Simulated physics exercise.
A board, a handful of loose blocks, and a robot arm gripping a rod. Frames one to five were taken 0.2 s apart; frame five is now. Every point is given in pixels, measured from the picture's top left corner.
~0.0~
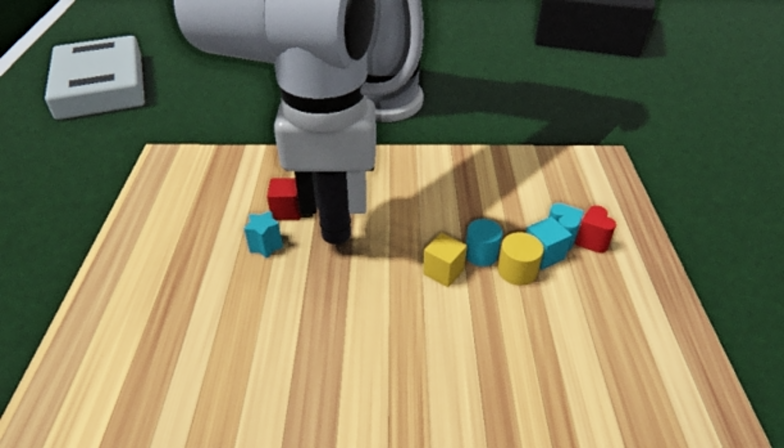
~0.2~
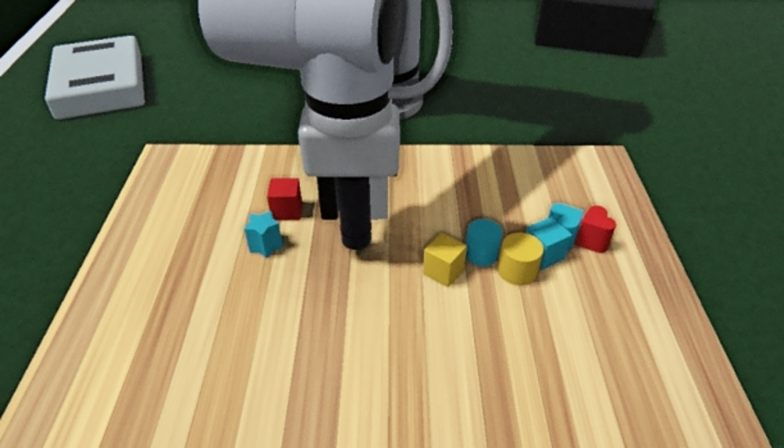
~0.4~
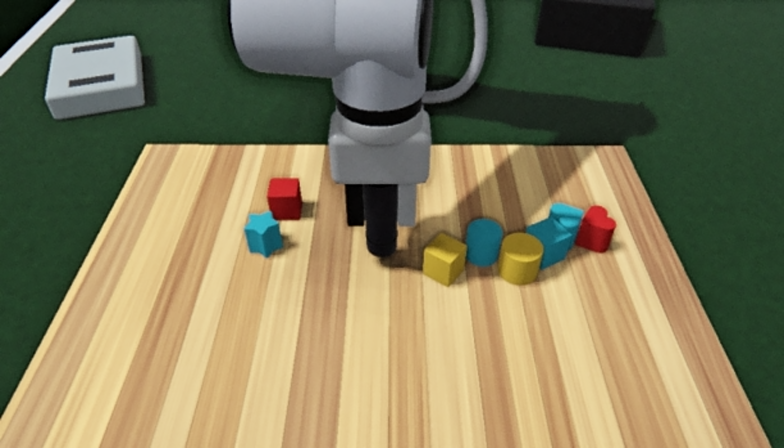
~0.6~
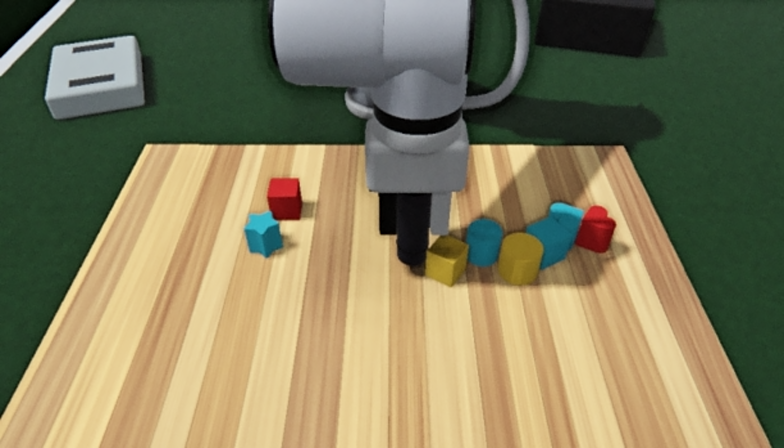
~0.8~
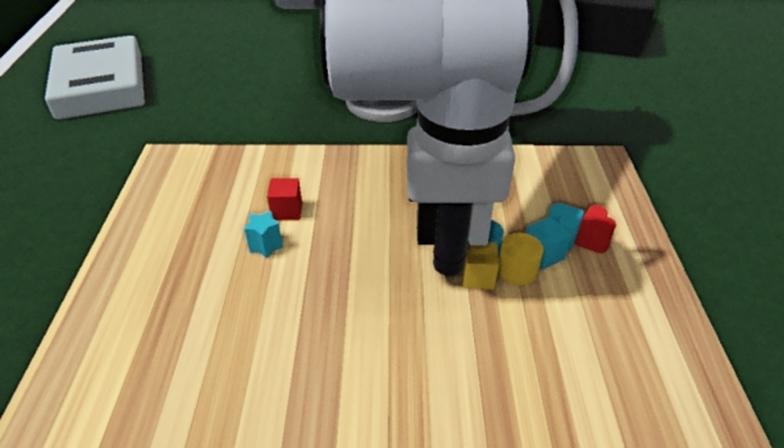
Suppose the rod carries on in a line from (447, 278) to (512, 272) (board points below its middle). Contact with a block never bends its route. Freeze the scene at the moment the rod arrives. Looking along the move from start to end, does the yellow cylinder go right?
Yes, I think so.
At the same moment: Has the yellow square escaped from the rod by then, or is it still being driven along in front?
Ahead of the rod.
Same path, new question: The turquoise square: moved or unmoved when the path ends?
It's moved.
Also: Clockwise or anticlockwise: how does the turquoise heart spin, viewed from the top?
The block turns counter-clockwise.
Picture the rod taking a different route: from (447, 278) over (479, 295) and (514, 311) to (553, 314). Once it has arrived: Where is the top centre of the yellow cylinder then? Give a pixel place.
At roughly (586, 246).
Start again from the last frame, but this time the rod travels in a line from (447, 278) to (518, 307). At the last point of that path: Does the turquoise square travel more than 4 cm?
The answer is no.
The first path, step by step. Halfway along, rod (482, 263); yellow square (517, 251); yellow cylinder (553, 250); turquoise square (566, 228), turned 30° anticlockwise; turquoise heart (571, 208), turned 20° anticlockwise.
At the end, rod (515, 260); yellow square (550, 250); turquoise cylinder (491, 226); yellow cylinder (588, 257); turquoise square (568, 228), turned 40° anticlockwise; turquoise heart (571, 207), turned 25° anticlockwise.
